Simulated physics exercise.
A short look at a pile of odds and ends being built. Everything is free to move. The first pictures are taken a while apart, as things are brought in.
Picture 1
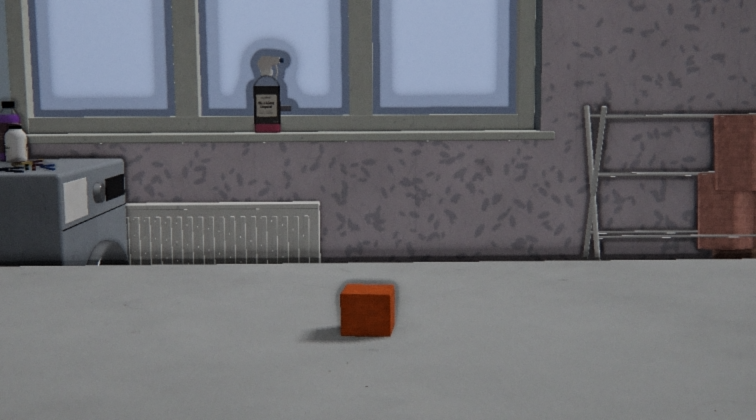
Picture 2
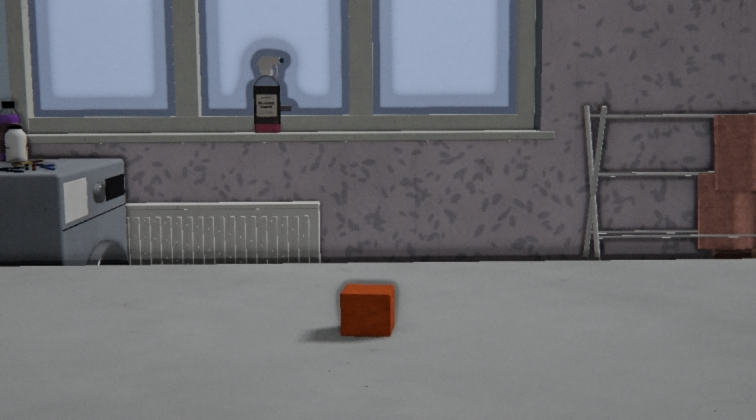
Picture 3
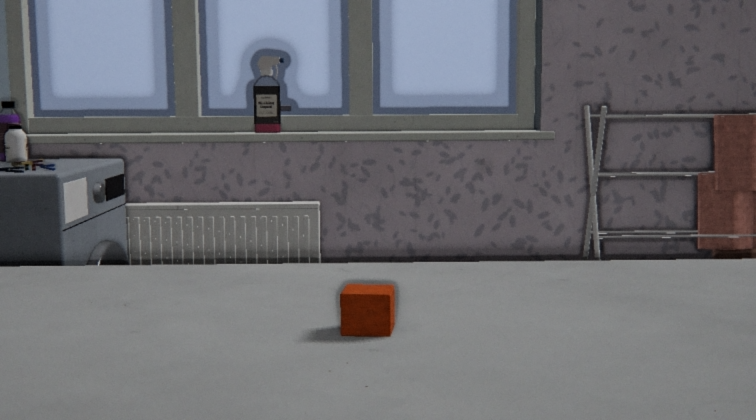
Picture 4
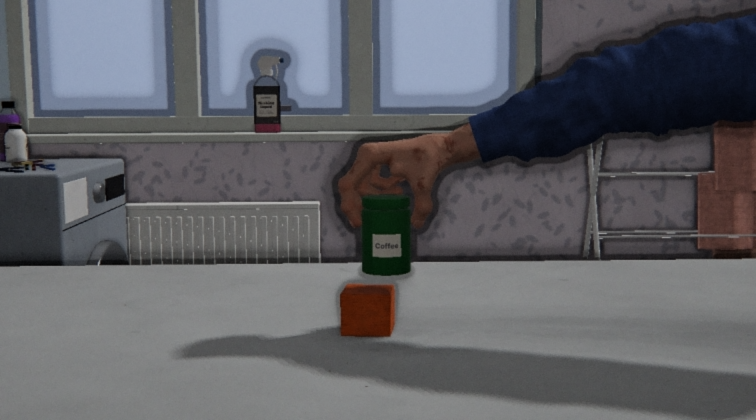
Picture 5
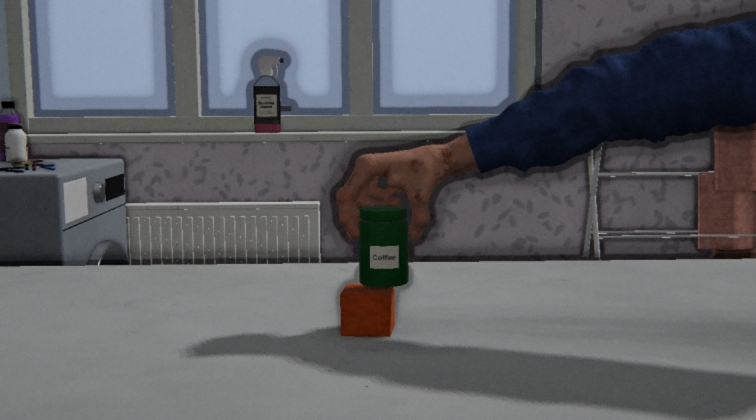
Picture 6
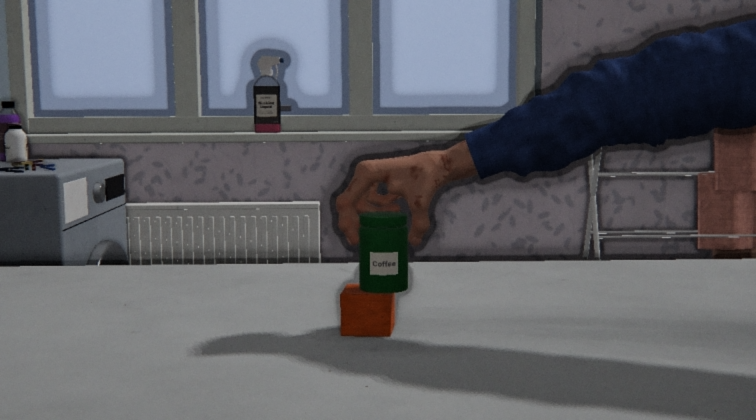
A green coffee jar is absent at first, while a small orange block sits alone and still on a grey surface. Then a hand in a blue sleeve, reaching in from the right, holds the jar above the block, lowers it slightly onto the block's top, right of centre, and keeps hold.
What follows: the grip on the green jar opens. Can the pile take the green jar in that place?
In the end the pile holds.
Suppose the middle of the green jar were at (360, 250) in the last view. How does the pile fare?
Then it stays up.
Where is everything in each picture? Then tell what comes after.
In the first picture, the last thing is not in view yet; orange block (368, 310).
In the second picture, the last thing is not in view yet; orange block (368, 310).
In the third picture, the last thing is not in view yet; orange block (368, 310).
In the fourth picture, coming down; green jar (386, 234); orange block (368, 310).
In the fifth picture, coming down; green jar (384, 246); orange block (368, 310).
In the sixth picture, set down, still held; green jar (384, 252); orange block (368, 310).
Then, 0.20 s after the last picture, nothing has stirred.
Then, 0.50 s after the last picture, green jar resting near (384, 252).
At rest, both in place. Seen from the same camera at the end, green jar near (384, 252). The pile keeps its balance.
